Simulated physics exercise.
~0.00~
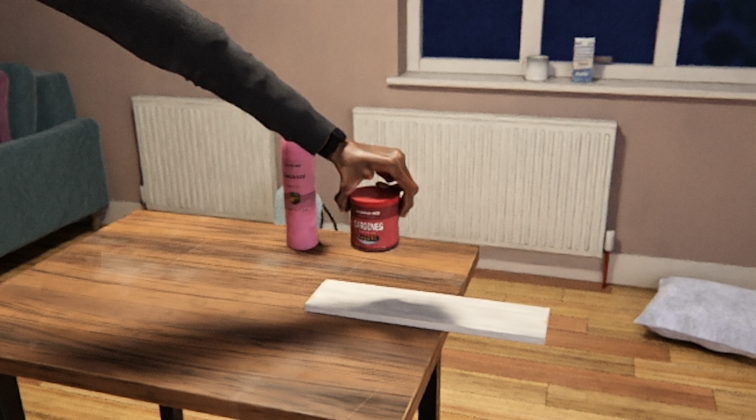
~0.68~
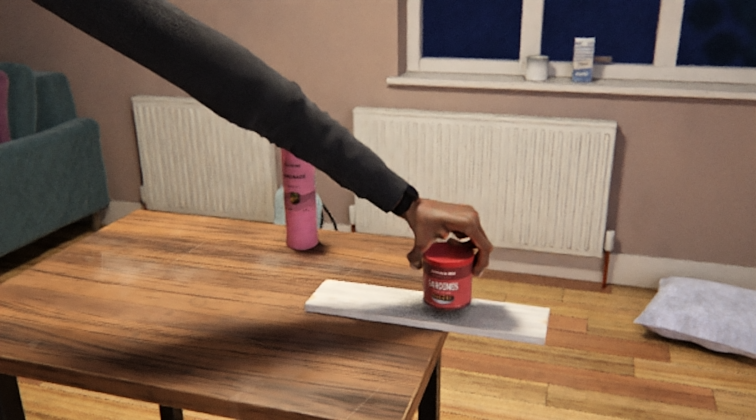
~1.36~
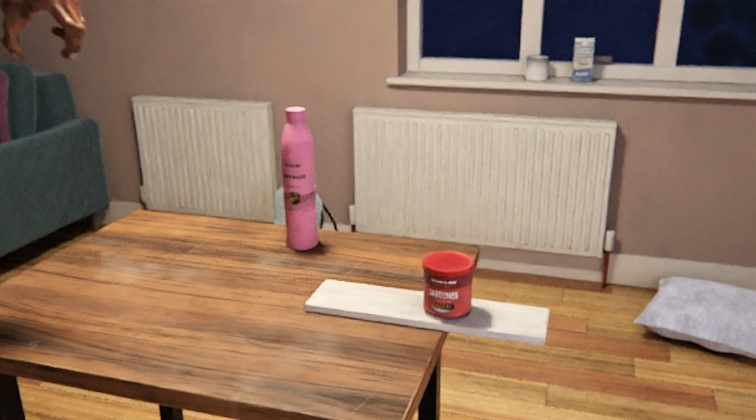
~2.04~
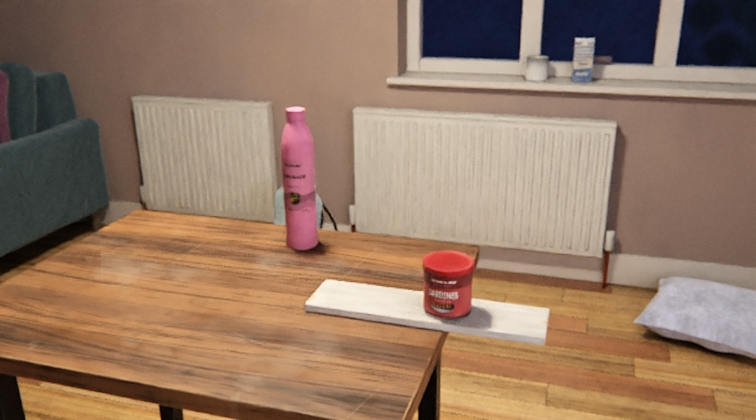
Red tin being moved right by a hand onto a white board overhanging a wooden table, then released, the board staying put.
